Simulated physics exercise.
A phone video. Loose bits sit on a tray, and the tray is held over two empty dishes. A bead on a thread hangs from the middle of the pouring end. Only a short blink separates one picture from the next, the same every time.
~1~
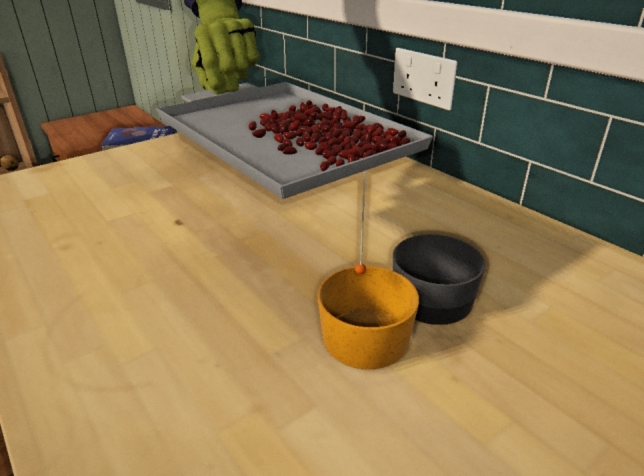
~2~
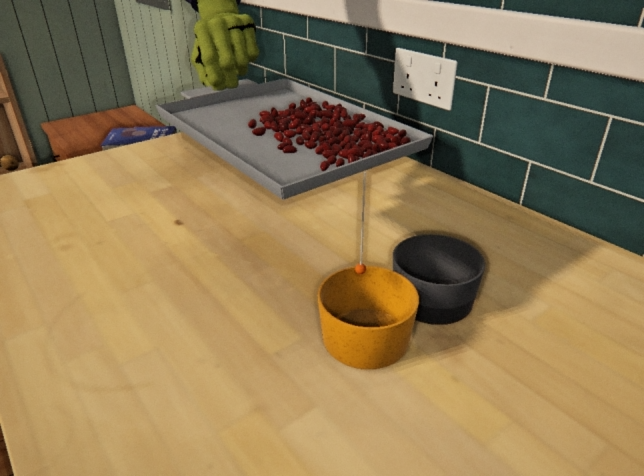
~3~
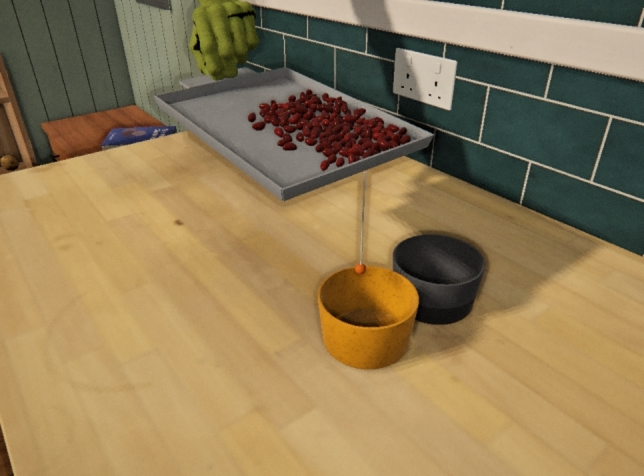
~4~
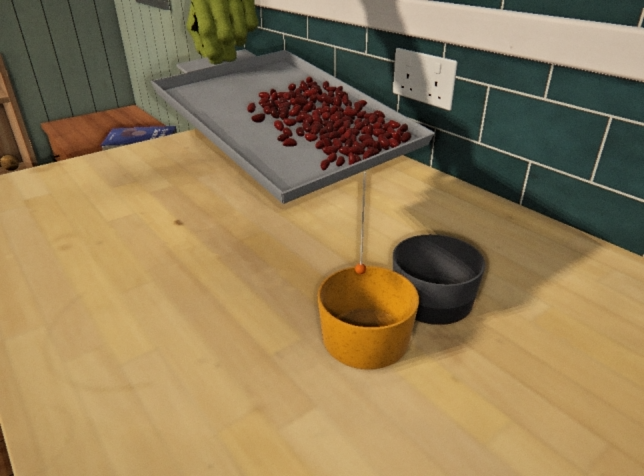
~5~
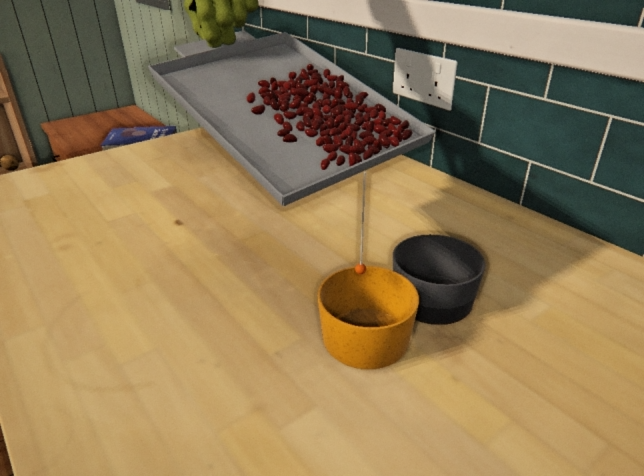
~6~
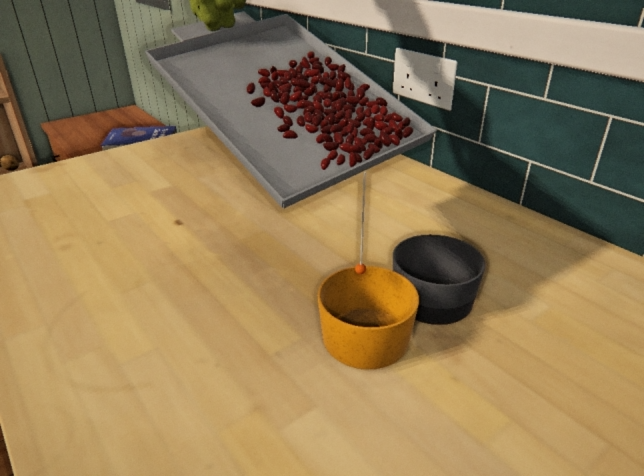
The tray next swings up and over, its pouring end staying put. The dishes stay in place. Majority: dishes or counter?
Pretty clear the dishes gather a lesser part of what falls.
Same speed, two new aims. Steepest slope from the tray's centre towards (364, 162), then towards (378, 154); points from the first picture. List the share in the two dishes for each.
About 70 and 80 per cent.
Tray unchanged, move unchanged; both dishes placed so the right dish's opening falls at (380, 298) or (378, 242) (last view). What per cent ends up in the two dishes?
Trial 1 around 80 percent, trial 2 around 0 percent.
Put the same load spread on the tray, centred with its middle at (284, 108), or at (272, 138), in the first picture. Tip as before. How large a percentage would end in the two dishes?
Estimate: 30 % first, 30 % second.
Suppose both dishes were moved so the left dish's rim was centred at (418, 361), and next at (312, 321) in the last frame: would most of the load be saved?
In the first position a minority, in the second a majority.
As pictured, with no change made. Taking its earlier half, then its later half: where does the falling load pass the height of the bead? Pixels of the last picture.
Around (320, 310), followed by around (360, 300).
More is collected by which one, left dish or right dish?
The one to the left.
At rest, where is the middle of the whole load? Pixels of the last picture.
Last view, resting centre - approx. (339, 364).
Just after the last frame, tray tipped steeply; almost all on the tray; about a tenth in the air.
A moment on, tray tipped past a quarter turn; roughly half on the tray; about a tenth in the left dish; about a tenth outside both; roughly a quarter in the air.
Further on, tray tipped past a quarter turn; roughly a third in the left dish; just a few in the right dish; roughly two thirds outside both.
When it is over, tray tipped past a quarter turn; roughly a third in the left dish; just a few in the right dish; roughly two thirds outside both.
